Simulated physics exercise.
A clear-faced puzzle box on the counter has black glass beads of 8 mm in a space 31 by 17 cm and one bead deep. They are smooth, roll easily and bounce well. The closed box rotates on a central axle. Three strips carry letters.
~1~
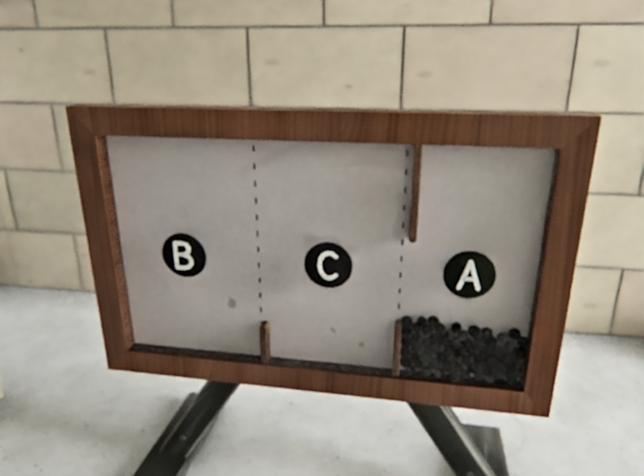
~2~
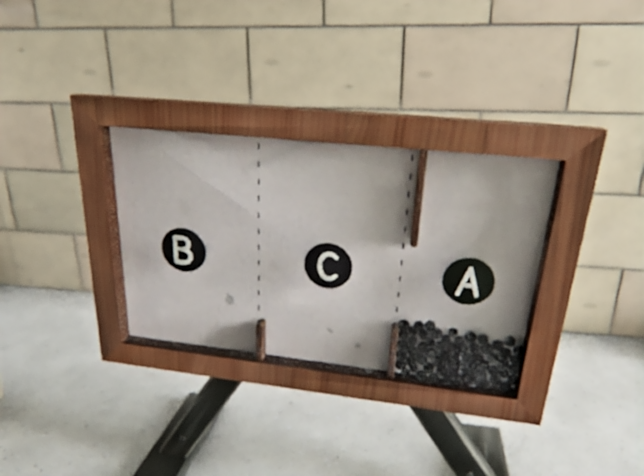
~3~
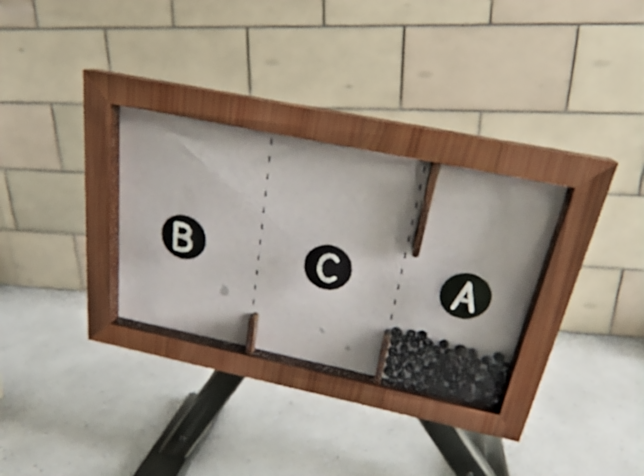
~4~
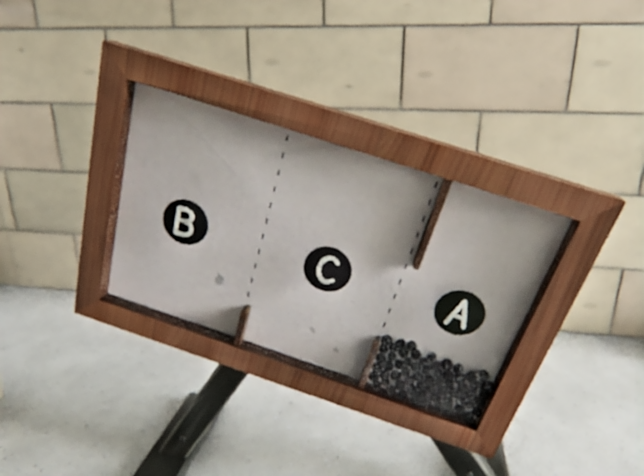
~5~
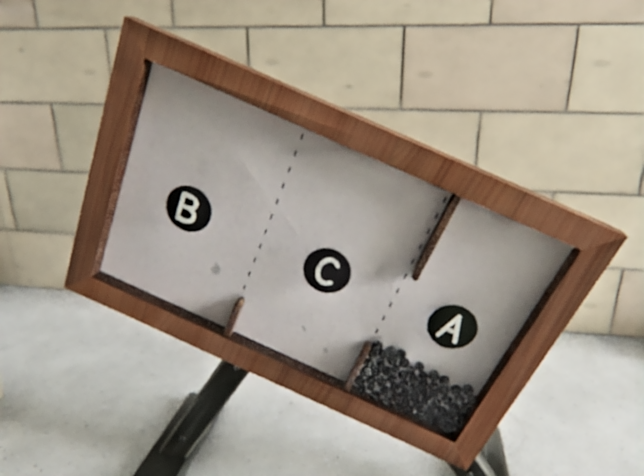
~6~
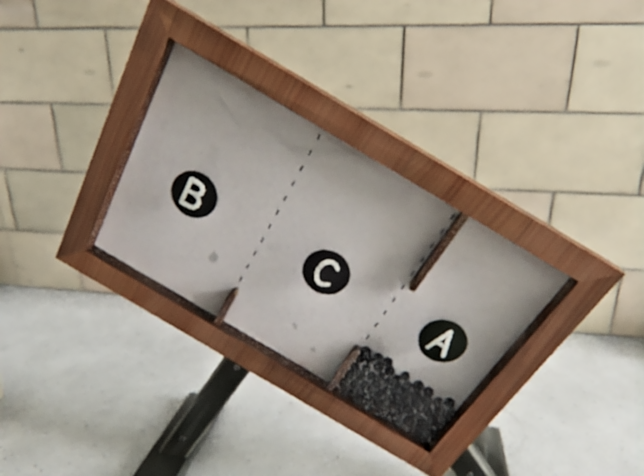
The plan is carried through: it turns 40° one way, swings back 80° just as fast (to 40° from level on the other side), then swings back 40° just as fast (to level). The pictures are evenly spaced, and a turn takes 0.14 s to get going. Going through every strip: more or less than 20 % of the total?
Strip A: More; strip B: Less; strip C: Less than 20 %.
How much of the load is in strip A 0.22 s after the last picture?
About 100 per cent.
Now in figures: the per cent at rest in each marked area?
Strip A: 95; strip B: 0; strip C: 5.
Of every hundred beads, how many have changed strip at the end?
Roughly 5 per cent.
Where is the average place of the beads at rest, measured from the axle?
About 10 cm right and 7 cm below.
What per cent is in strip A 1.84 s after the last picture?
Some 95 per cent.
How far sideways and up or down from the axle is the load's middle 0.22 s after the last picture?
About 4 cm right and 12 cm below.
Then, 0.22 s later than the last picture, it stands 40° clockwise; the beads' middle is 4 cm right of and 12 cm below the centre; A 100 %.
Then, 1.84 s later than the last picture, it stands 20° anticlockwise; the beads' middle is 12 cm right of and 3 cm below the centre; A 95 %, C 5 %.
Then, 2.20 s later than the last picture, it stands level; the beads' middle is 10 cm right of and 7 cm below the centre; A 95 %, C 5 %.
At rest 2.6 s after the last picture, it stands level; A 95 %, B 0 %, C 5 %.
